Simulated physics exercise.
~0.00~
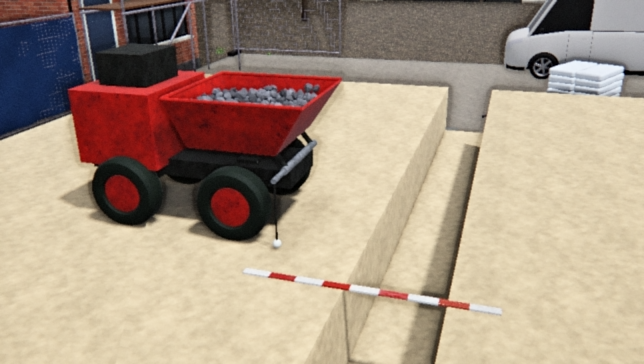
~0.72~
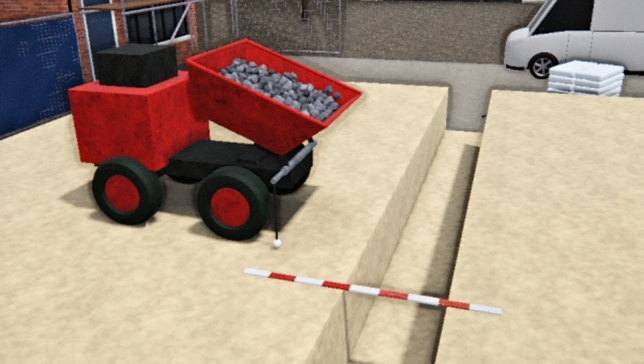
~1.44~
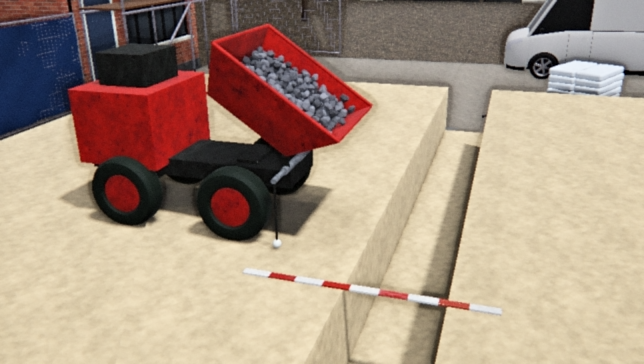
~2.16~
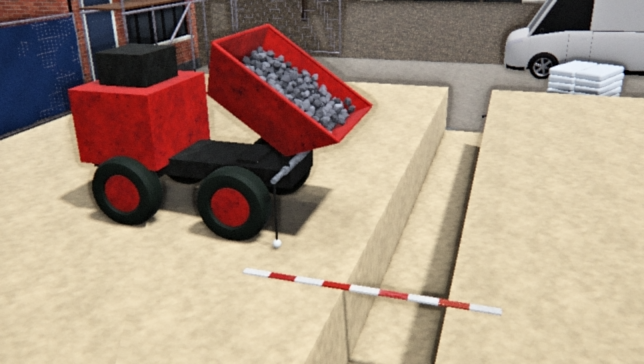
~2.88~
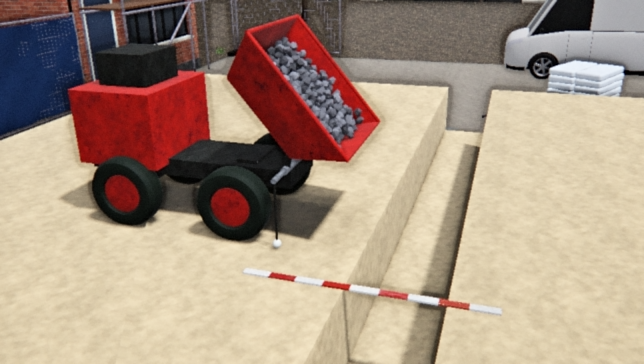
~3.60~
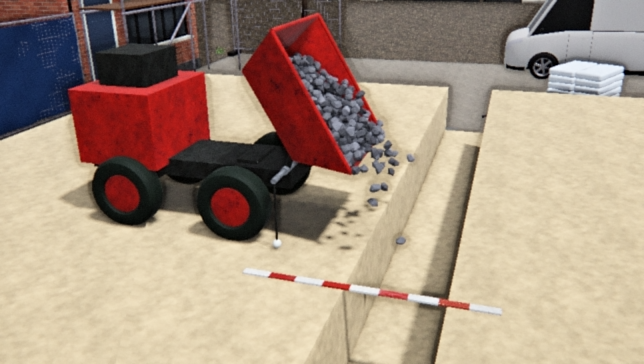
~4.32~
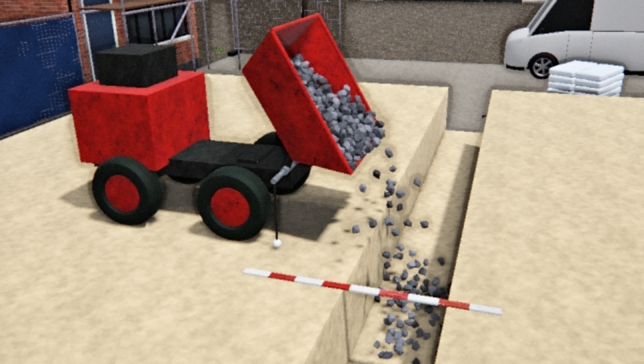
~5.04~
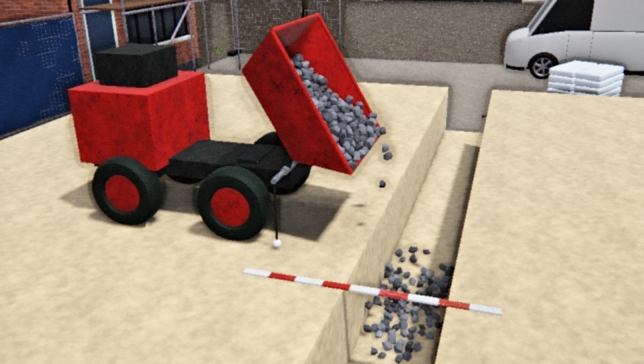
On a sandy building site, a red dumper raised its skip, paused, then tipped it more steeply until grey stones spilled over the edge into the trench, and it ended still tilted, with most of its load inside and a scattering below.
